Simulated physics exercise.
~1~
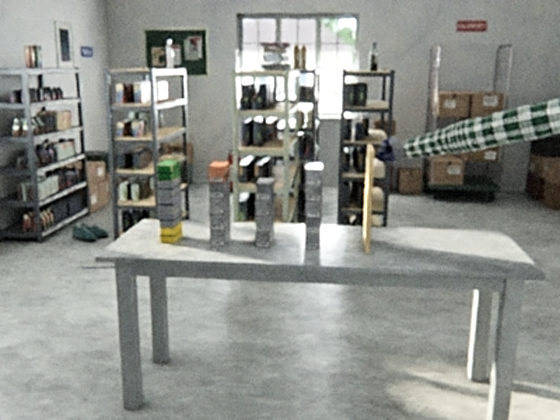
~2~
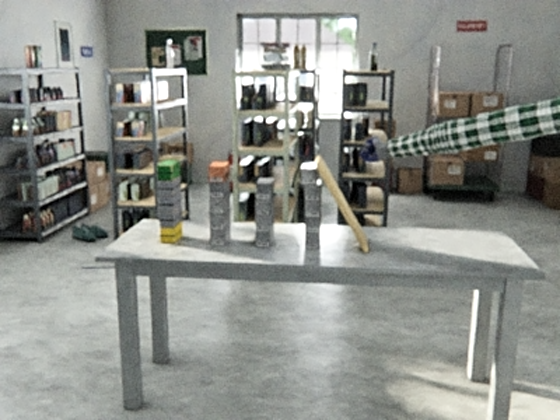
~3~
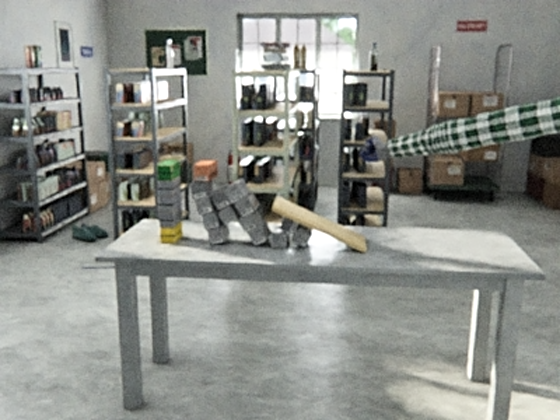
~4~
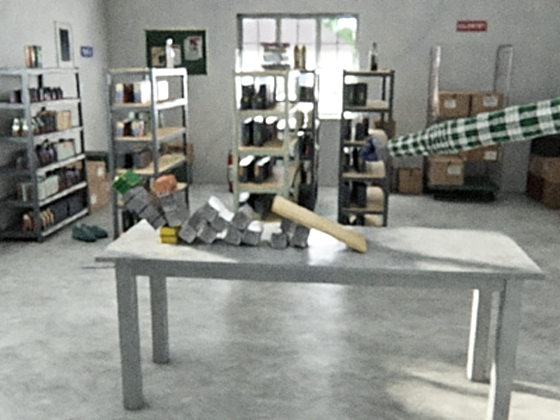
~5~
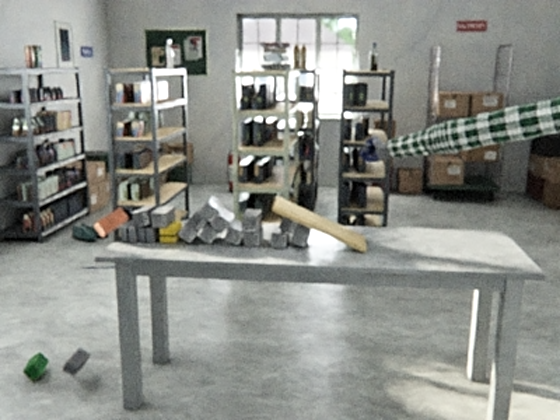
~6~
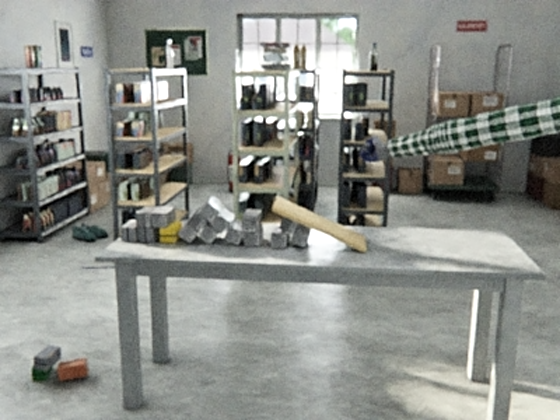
On a table, a pushed board topples packet stacks leftward, and two packets reach the floor.
